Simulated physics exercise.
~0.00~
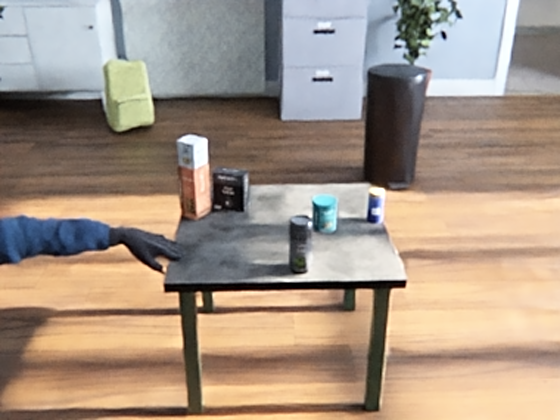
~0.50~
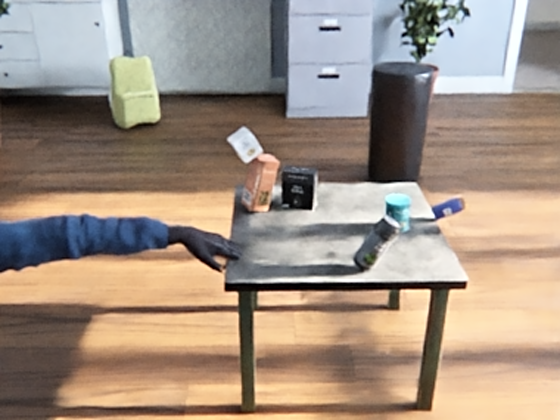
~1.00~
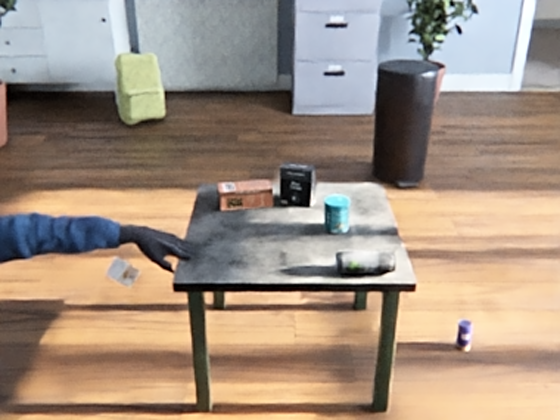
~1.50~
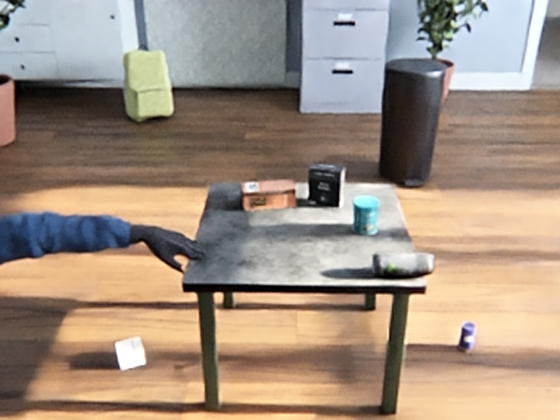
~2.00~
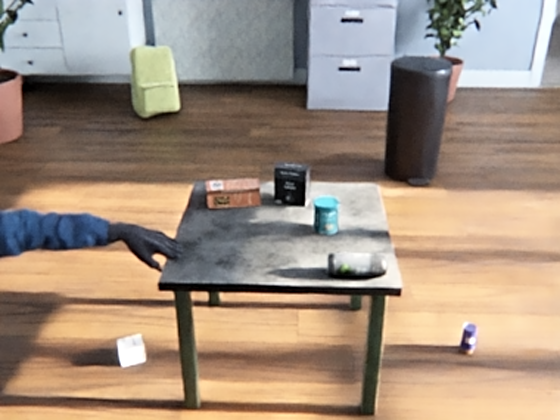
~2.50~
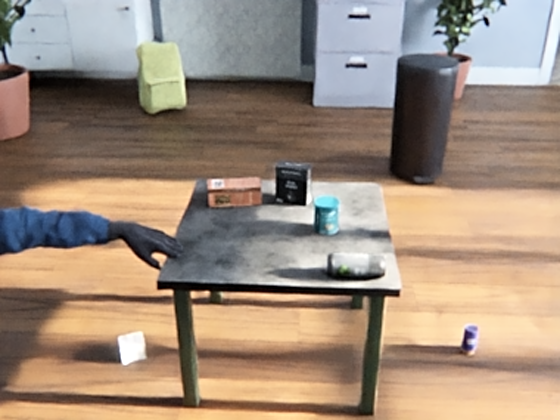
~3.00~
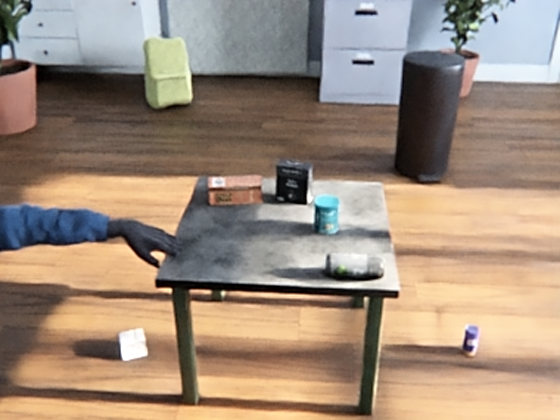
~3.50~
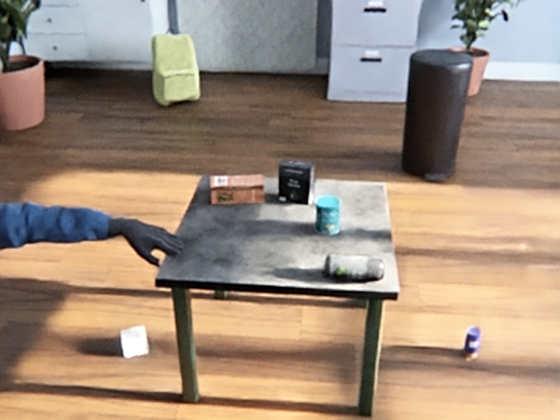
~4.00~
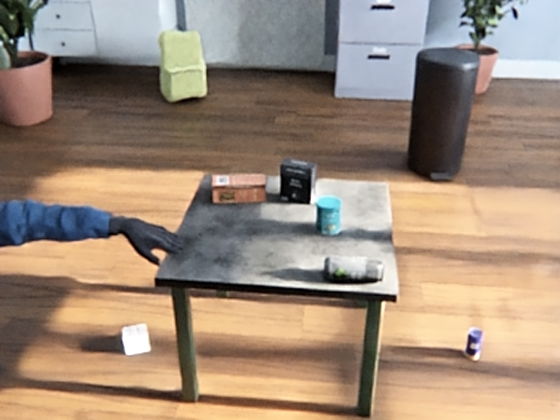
Small table jerking right and back beside a gloved hand, white carton and blue shaker falling off, grey can and orange carton toppling.
